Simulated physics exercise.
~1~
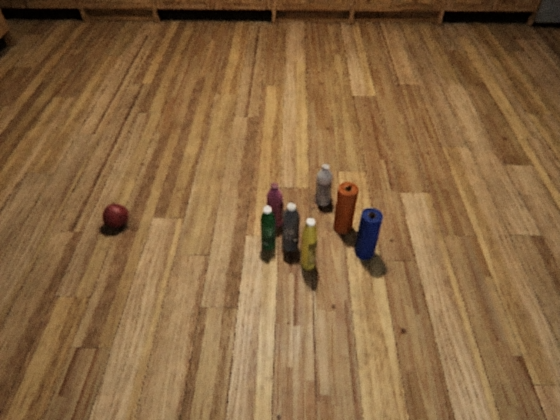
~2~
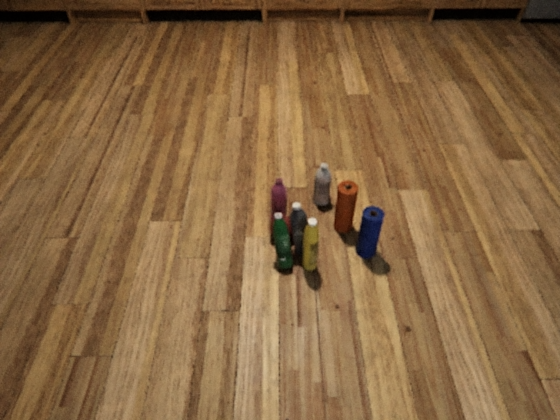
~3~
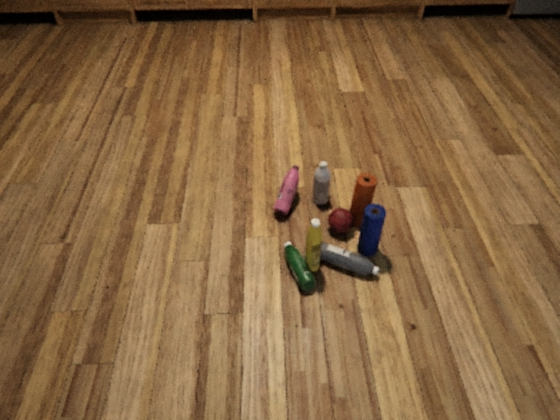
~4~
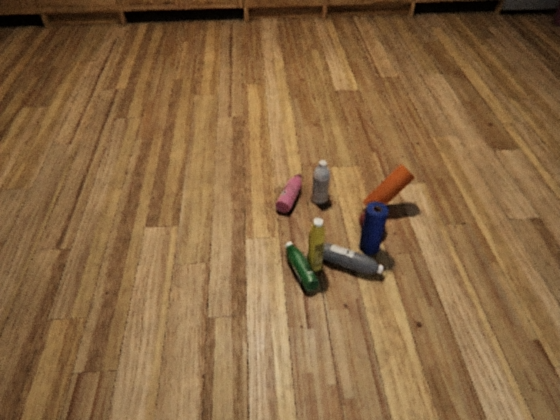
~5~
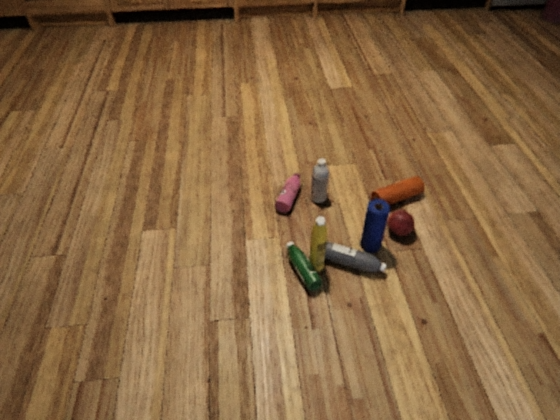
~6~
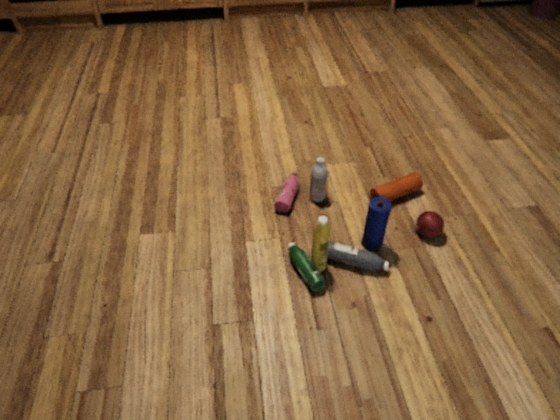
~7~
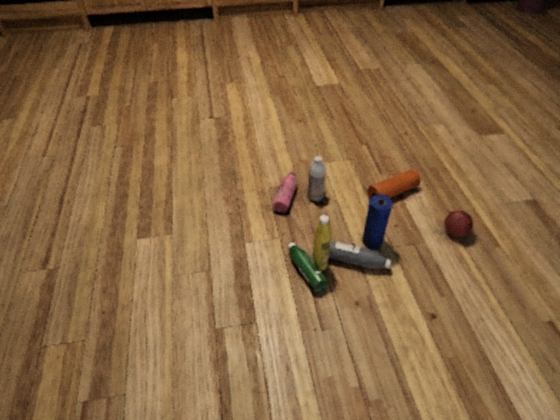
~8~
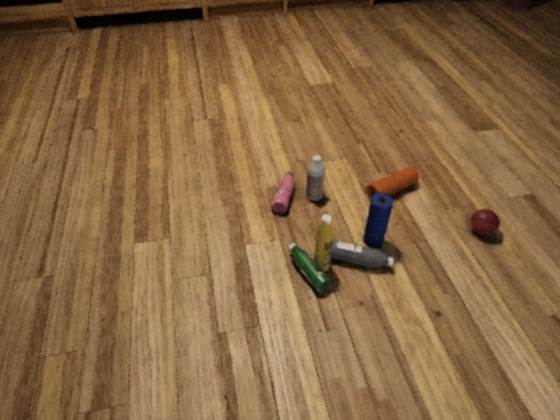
A red ball rolls from the left across a wooden plank floor, seen from above at an angle, towards a loose group of seven upright bottles and rolls. Pink, green, grey and yellow bottles stand on the near side of the group, a white bottle behind, and orange and blue rolls at the right. The ball runs into the group, and the pink, grey and green bottles topple. It continues right and the orange roll tips over too. The ball rolls clear to the right, leaving the yellow bottle, white bottle and blue roll standing among the fallen four.
